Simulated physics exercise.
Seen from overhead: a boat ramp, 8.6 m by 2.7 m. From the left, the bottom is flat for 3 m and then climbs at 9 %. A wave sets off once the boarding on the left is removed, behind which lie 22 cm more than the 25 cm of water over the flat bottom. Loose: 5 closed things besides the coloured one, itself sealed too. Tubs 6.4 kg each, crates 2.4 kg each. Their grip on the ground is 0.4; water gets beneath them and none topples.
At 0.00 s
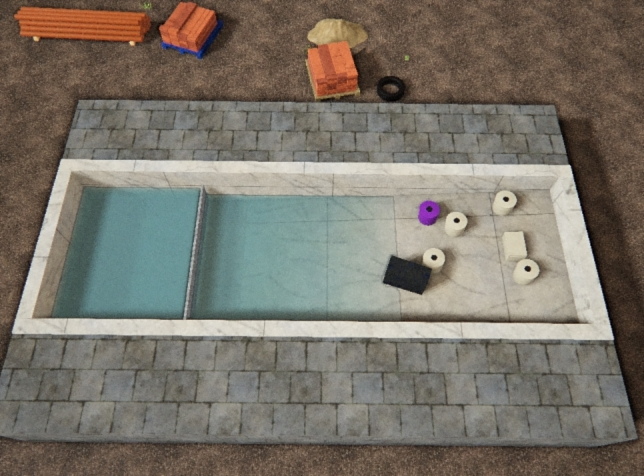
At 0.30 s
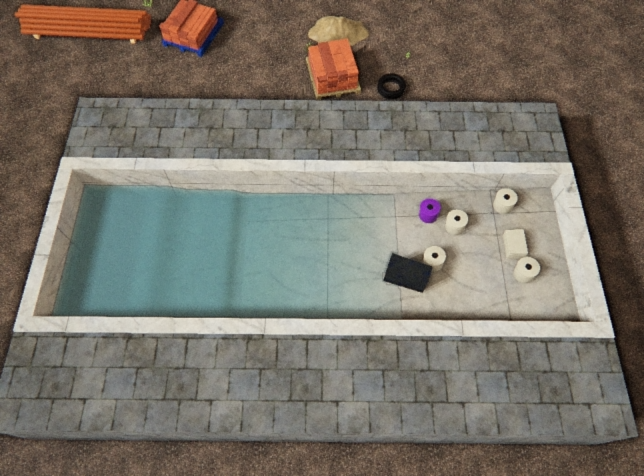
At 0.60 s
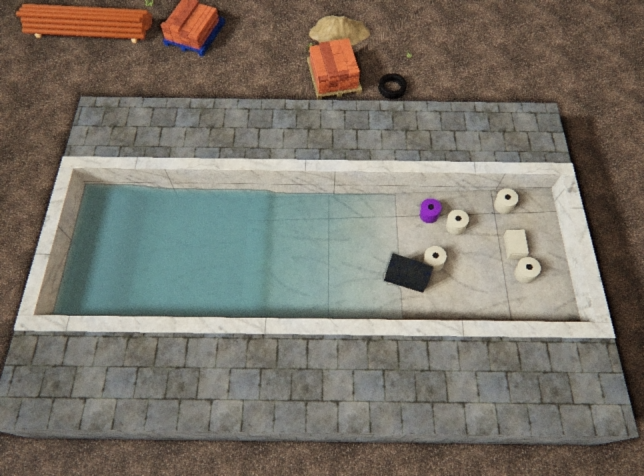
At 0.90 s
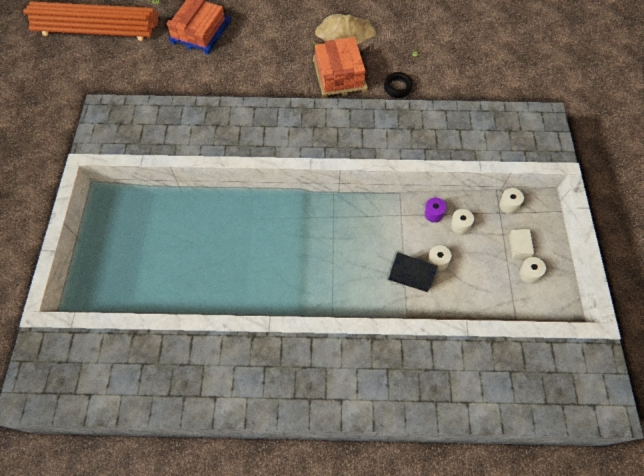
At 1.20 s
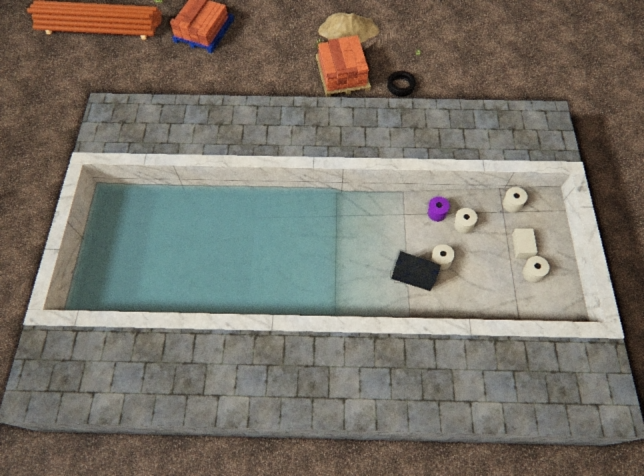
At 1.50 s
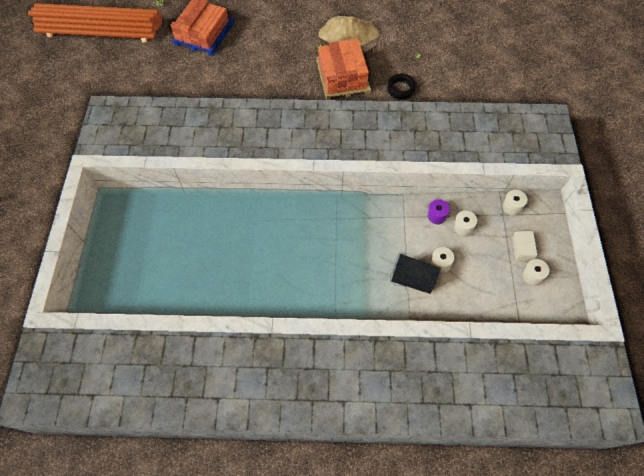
Boat ramp seen from overhead, a barrier vanishing and a wave spreading rightward through shallow water toward unmoving pale and purple tubs.
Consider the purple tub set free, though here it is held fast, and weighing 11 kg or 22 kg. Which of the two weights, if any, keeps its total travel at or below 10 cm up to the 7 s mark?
Only the heavier weight.
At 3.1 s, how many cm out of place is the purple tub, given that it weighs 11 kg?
It would be some 30 cm from its spot.
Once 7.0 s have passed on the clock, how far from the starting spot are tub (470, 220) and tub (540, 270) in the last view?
One is off by 60 cm, the other by 50 cm, in the order asked.
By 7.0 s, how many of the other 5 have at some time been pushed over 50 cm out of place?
The count comes to 3.
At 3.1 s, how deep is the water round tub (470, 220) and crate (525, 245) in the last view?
Some 4 cm at the first, some 1 cm at the second.
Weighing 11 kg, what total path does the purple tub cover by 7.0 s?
80 cm in all.
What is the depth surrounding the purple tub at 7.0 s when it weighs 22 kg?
Close to 5 cm deep.
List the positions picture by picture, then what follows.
The first picture shows the purple tub at (431, 209), on the bottom; water covers 15.2 m2; 0 of 6 have shifted.
The second picture shows the purple tub at (432, 207), on the bottom; water covers 15.2 m2; 0 of 6 have shifted.
The third picture shows the purple tub at (432, 207), on the bottom; water covers 15.2 m2; 0 of 6 have shifted.
The fourth picture shows the purple tub at (437, 206), on the bottom; 15.2 m2 under water; 0 of 6 have shifted.
The fifth picture shows the purple tub at (441, 205), on the bottom; water covers 15.2 m2; 0 of 6 have shifted.
The sixth picture shows the purple tub at (441, 208), on the bottom; water covers 15.2 m2; 0 of 6 have shifted.
After 2.1 s the purple tub would be 0 cm from its start with 11 kg and 0 cm from its start with 22 kg; 0 cm of water round it then.
After 3.1 s the purple tub would be 25 cm from its start with 11 kg and 0 cm from its start with 22 kg; 10 cm of water round it then.
After 4.9 s the purple tub would be 79 cm from its start with 11 kg and 0 cm from its start with 22 kg; 8 cm of water round it then.
After 7.0 s the purple tub would be 79 cm from its start with 11 kg and 1 cm from its start with 22 kg; 5 cm of water round it then.
